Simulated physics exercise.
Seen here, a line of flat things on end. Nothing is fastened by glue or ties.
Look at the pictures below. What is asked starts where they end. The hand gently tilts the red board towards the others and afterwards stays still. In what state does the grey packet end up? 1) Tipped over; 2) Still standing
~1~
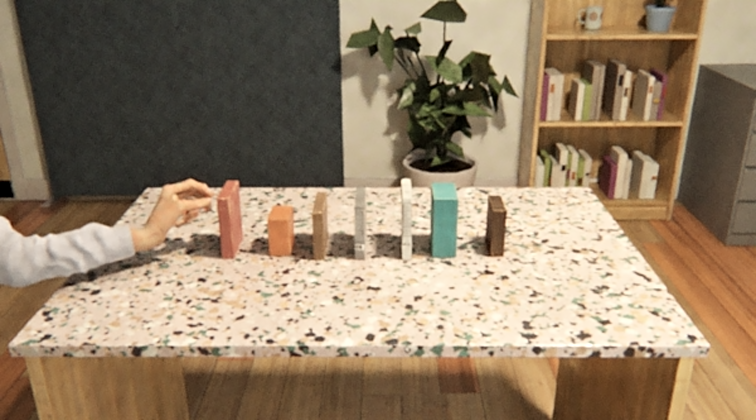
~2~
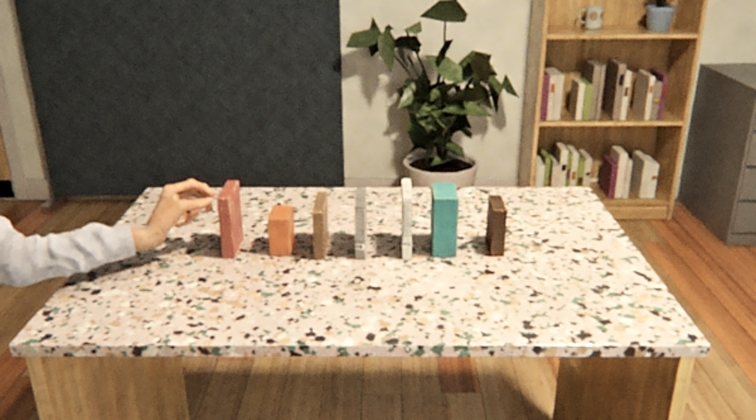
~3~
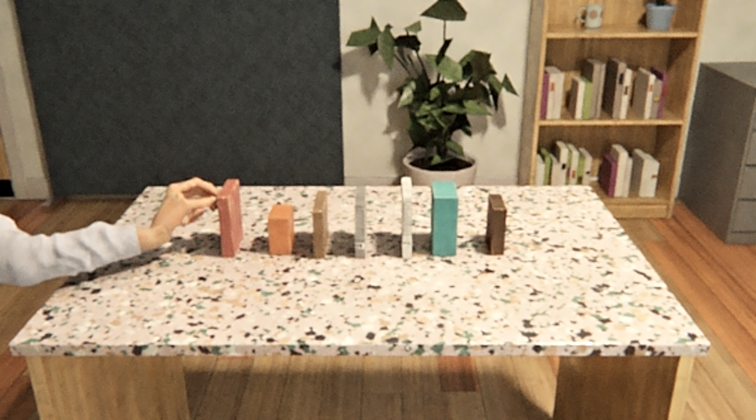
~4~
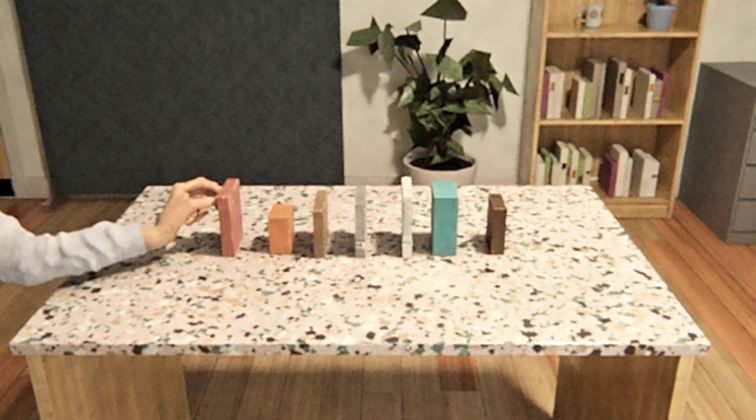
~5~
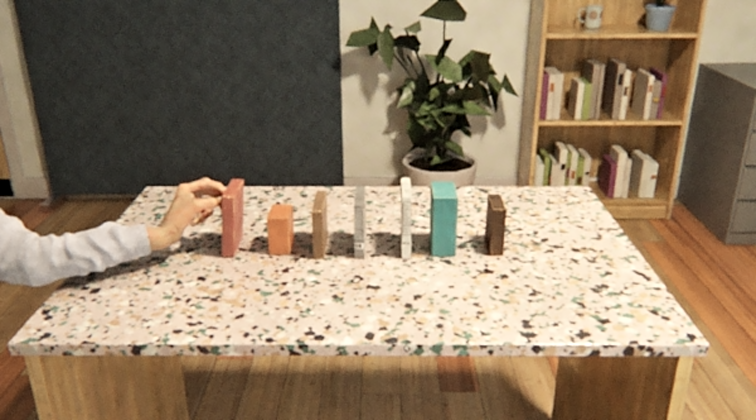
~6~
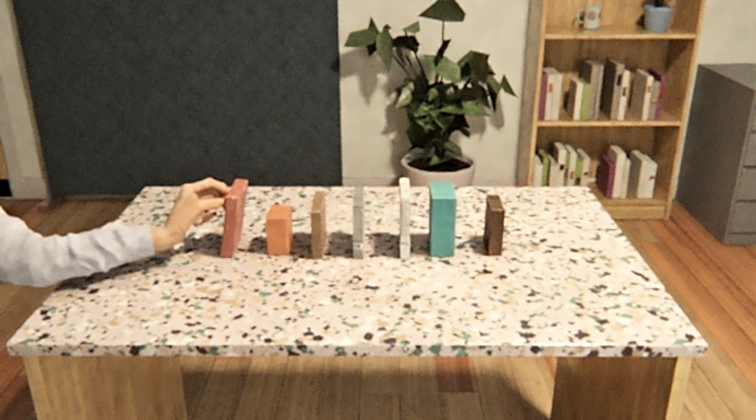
2, still standing.
Then, 0.10 s on from there, red board 17° over.
Then, 0.20 s on from there, red board 32° over.
Then, 0.40 s on from there, red board 39° over.
In the end, all 5 unmoved. At the end, from the last picture's camera, grey packet near (359, 222).
